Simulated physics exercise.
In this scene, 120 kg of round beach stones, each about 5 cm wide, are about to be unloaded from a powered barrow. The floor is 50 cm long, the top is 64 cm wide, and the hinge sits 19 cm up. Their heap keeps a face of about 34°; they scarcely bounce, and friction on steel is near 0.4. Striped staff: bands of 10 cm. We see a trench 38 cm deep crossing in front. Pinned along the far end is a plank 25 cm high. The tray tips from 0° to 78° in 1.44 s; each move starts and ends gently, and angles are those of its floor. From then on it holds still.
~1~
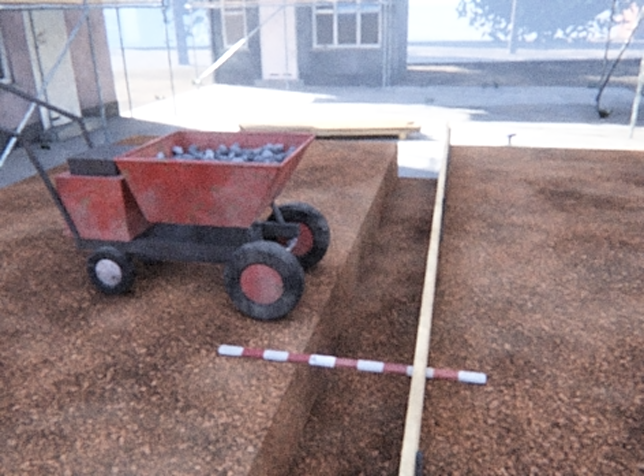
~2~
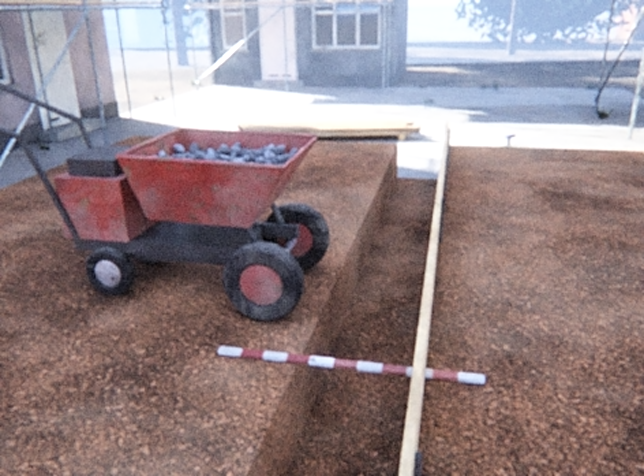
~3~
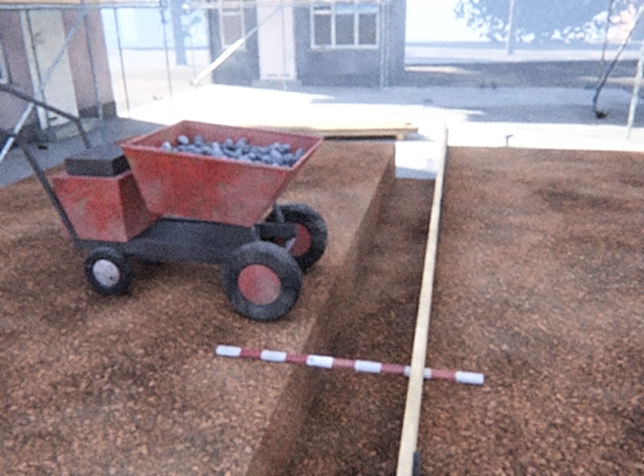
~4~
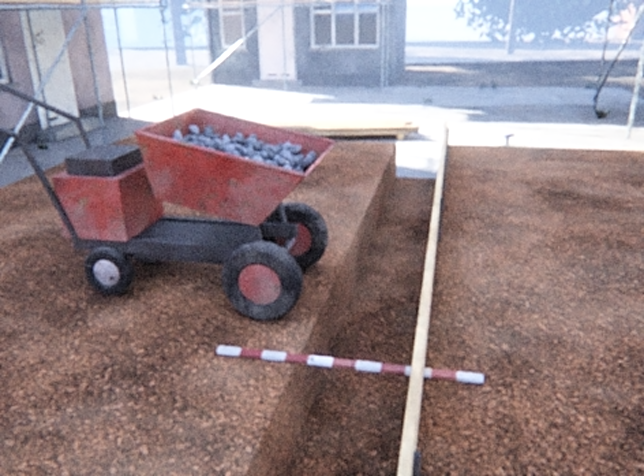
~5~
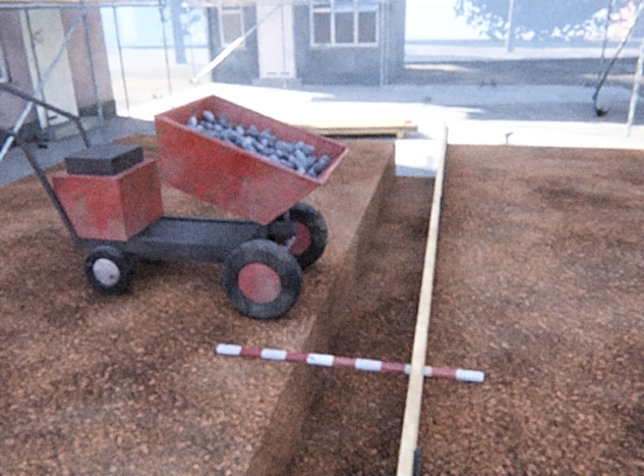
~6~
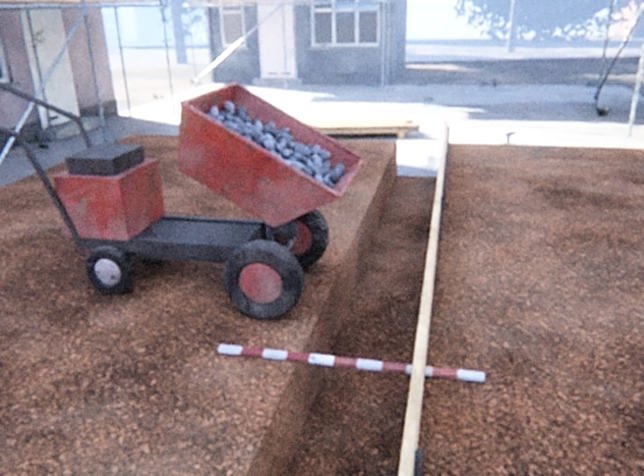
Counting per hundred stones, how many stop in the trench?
Some 86.
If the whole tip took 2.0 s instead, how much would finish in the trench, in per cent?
With that timing, about 90 per cent.
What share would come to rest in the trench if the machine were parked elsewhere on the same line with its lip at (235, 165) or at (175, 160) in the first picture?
100 % and 90 %.
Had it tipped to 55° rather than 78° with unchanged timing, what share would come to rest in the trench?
Share in trench: Approx. 35%.
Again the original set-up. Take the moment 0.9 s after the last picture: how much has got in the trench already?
Some 40 per cent of the load by that point.
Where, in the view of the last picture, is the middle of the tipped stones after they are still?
Somewhere near pixel (395, 353).
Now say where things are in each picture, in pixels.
Lip at (280, 166), floor tilted 0°, highest stones at (272, 154), in the first frame.
Lip at (283, 168), floor tilted 2°, highest stones at (262, 152), in the second frame.
Lip at (290, 170), floor tilted 6°, highest stones at (210, 147), in the third frame.
Lip at (305, 176), floor tilted 12°, highest stones at (197, 138), in the fourth frame.
The tray is at 20°, its lip at (321, 184); the top of the load is at (211, 125), in the fifth frame.
The tray is at 29°, its lip at (340, 197); the top of the load is at (226, 116), in the sixth frame.
Then, 0.5 s after the last picture the floor is at 66°, 98 % in the tray, 2 % in the trench; the foremost stones are at (407, 248).
Then, 0.9 s after the last picture the floor is at 78°, 52 % in the tray, 38 % in the trench, 10 % past the trench; the foremost stones are at (526, 306).
Then, 1.3 s after the last picture the floor is at 78°, 22 % in the tray, 65 % in the trench, 13 % past the trench; the foremost stones are at (581, 303).
Then, 3.2 s after the last picture the floor is at 78°, 0 % in the tray, 86 % in the trench, 13 % past the trench; the foremost stones are at (596, 295).
